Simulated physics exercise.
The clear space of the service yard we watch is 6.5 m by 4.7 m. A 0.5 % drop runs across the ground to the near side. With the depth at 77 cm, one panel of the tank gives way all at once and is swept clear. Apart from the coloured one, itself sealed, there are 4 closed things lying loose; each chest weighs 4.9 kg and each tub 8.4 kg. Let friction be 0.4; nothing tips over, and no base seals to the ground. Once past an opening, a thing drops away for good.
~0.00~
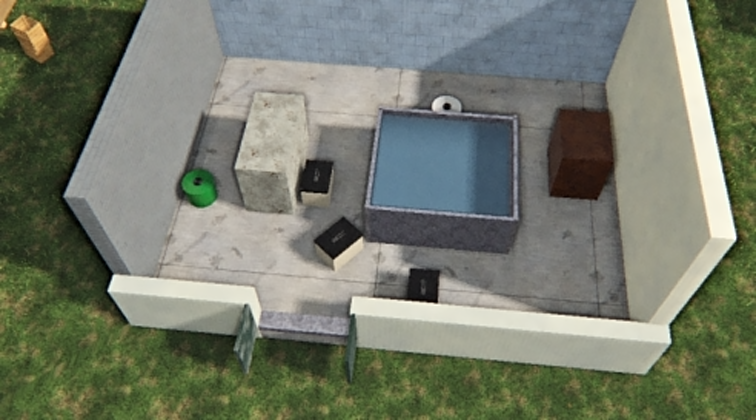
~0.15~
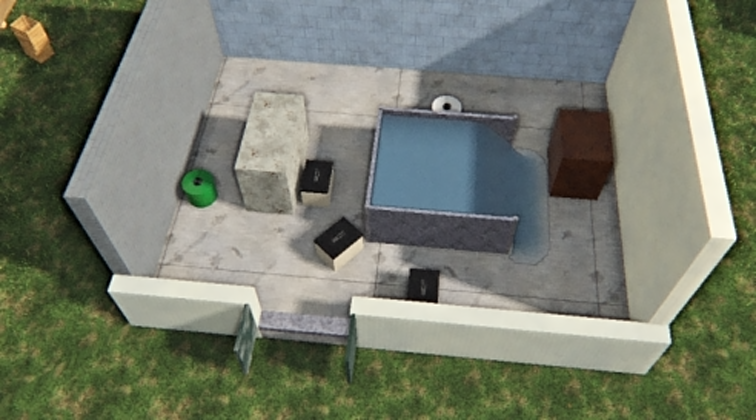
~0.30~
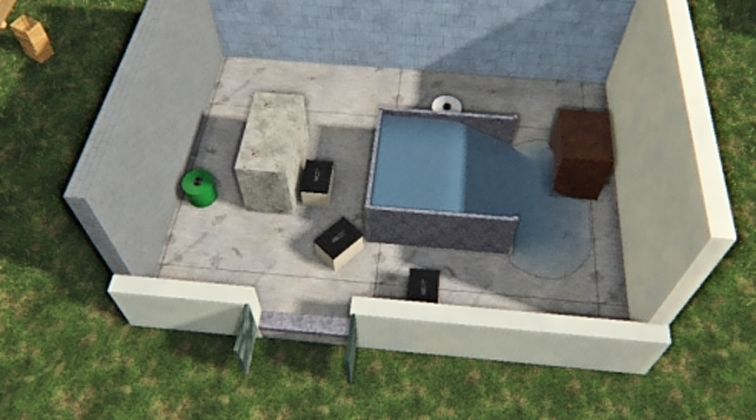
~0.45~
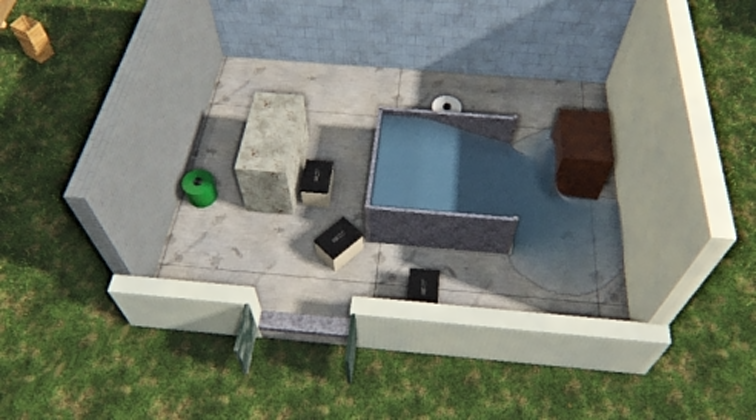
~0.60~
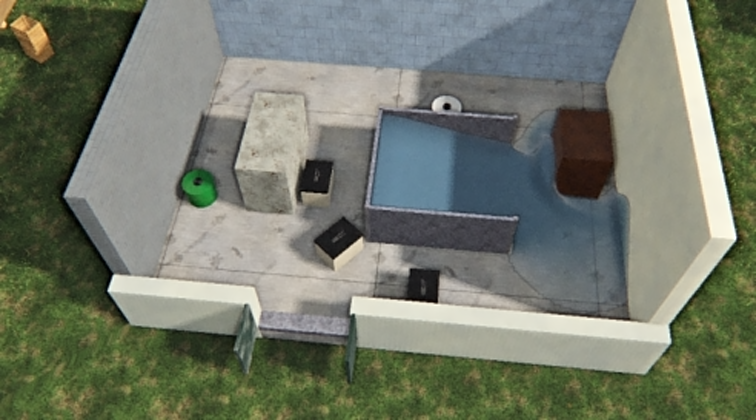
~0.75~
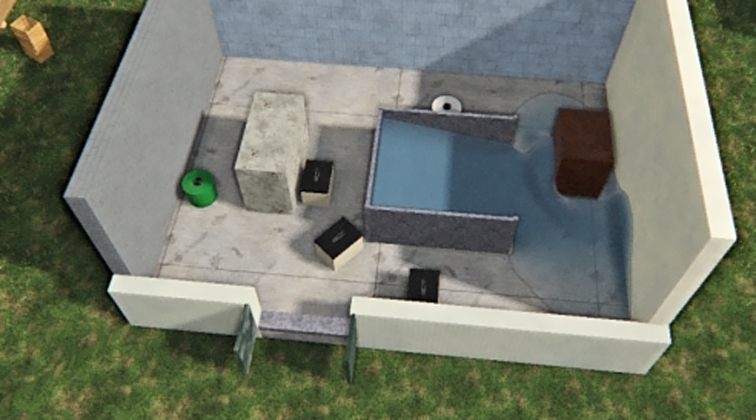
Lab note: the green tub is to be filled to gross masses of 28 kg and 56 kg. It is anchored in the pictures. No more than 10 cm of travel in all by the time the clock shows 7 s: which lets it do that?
My call: Heavier, not lighter.
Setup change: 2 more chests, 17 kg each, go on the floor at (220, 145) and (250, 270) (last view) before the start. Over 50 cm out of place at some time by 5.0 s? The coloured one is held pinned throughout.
Result, in order - below threshold; above threshold.
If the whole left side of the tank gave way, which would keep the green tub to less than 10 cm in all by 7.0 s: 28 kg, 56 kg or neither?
In that case no choice suffices.
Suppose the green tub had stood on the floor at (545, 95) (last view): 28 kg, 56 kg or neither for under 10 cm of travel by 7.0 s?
Lab note - result: Both options fail.
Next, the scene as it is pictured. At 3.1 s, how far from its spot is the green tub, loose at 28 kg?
0 cm.
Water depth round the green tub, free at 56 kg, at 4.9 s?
11 cm, roughly.
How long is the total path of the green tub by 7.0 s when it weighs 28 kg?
80 cm, roughly.
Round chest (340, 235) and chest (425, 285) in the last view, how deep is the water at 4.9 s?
13 and 21 cm.
After 1.4 s the green tub would be 0 cm from its start with 28 kg and 0 cm from its start with 56 kg; 0 cm of water round it then.
After 3.1 s the green tub would be 0 cm from its start with 28 kg and 0 cm from its start with 56 kg; 0 cm of water round it then.
After 4.9 s the green tub would be 26 cm from its start with 28 kg and 0 cm from its start with 56 kg; 11 cm of water round it then.
After 7.0 s the green tub would be 68 cm from its start with 28 kg and 0 cm from its start with 56 kg; 15 cm of water round it then.
